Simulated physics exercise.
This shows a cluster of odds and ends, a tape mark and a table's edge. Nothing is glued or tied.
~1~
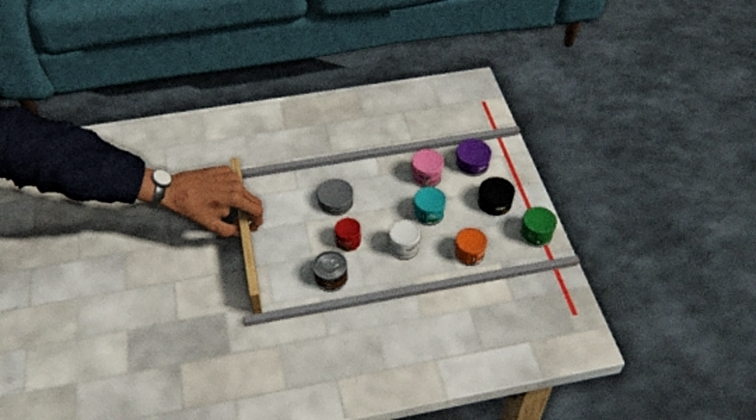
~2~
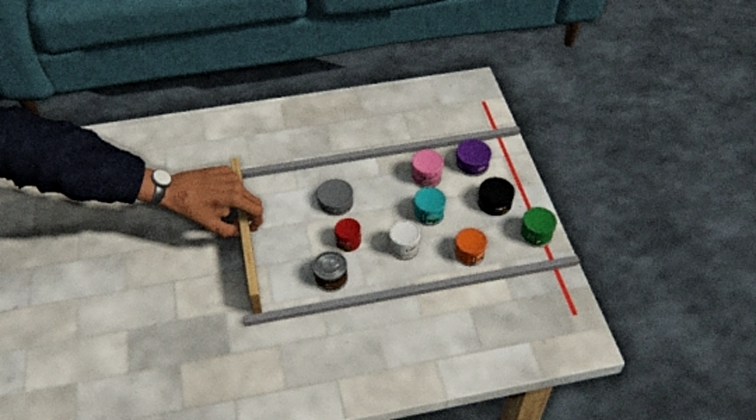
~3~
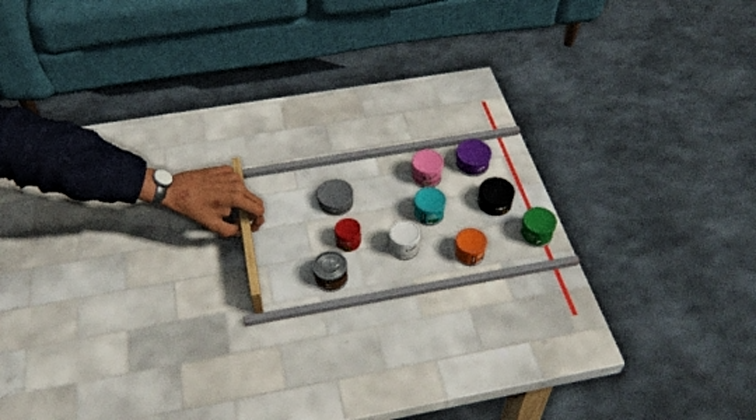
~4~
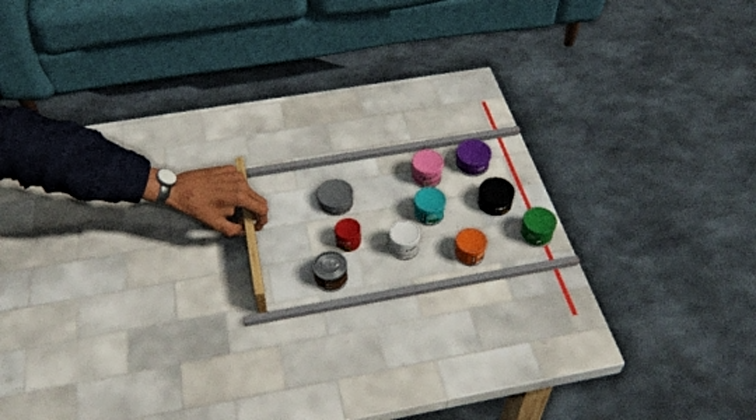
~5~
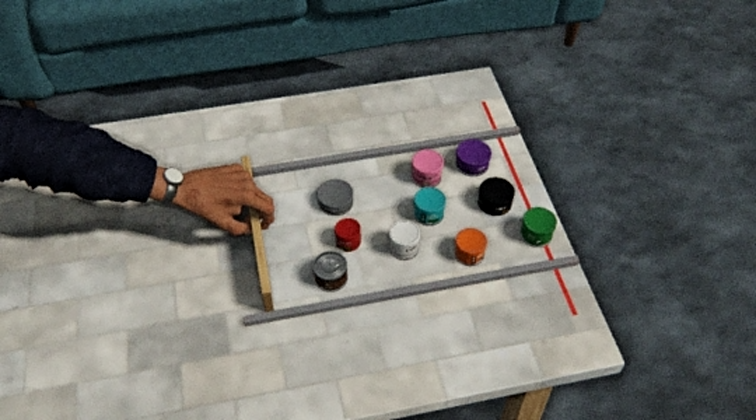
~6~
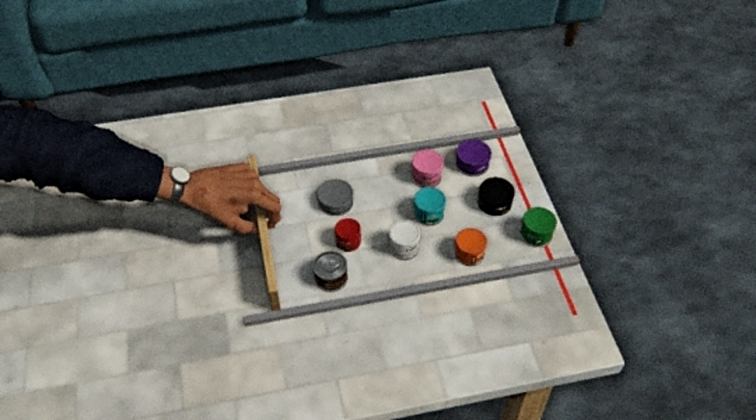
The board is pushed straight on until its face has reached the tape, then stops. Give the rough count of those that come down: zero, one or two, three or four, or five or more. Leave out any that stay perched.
In the end the number that fall off is five or more.
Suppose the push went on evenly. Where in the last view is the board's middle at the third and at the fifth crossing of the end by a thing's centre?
Its middle is around (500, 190) and later (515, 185).
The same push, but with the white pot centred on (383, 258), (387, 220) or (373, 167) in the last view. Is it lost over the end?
In that order, it drops off; is kept; is kept.
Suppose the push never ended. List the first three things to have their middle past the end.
They are the black tub, then the green tin, then the purple tin.
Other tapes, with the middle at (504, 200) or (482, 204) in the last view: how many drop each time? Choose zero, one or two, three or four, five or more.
For each place: Three to four; none.
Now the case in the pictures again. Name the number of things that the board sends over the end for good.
In all, 6 of them.
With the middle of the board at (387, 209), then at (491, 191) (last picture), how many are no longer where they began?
The counts are 4 and 10.
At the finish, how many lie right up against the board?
The number is 4.
Early on, none off yet; green tin at rest near (538, 227); black tub at rest near (496, 197); purple tin at rest near (473, 158).
Finally, the number that fall off is five or more; lost, white pot, turquoise pot, orange pot, purple tin, black tub and green tin.
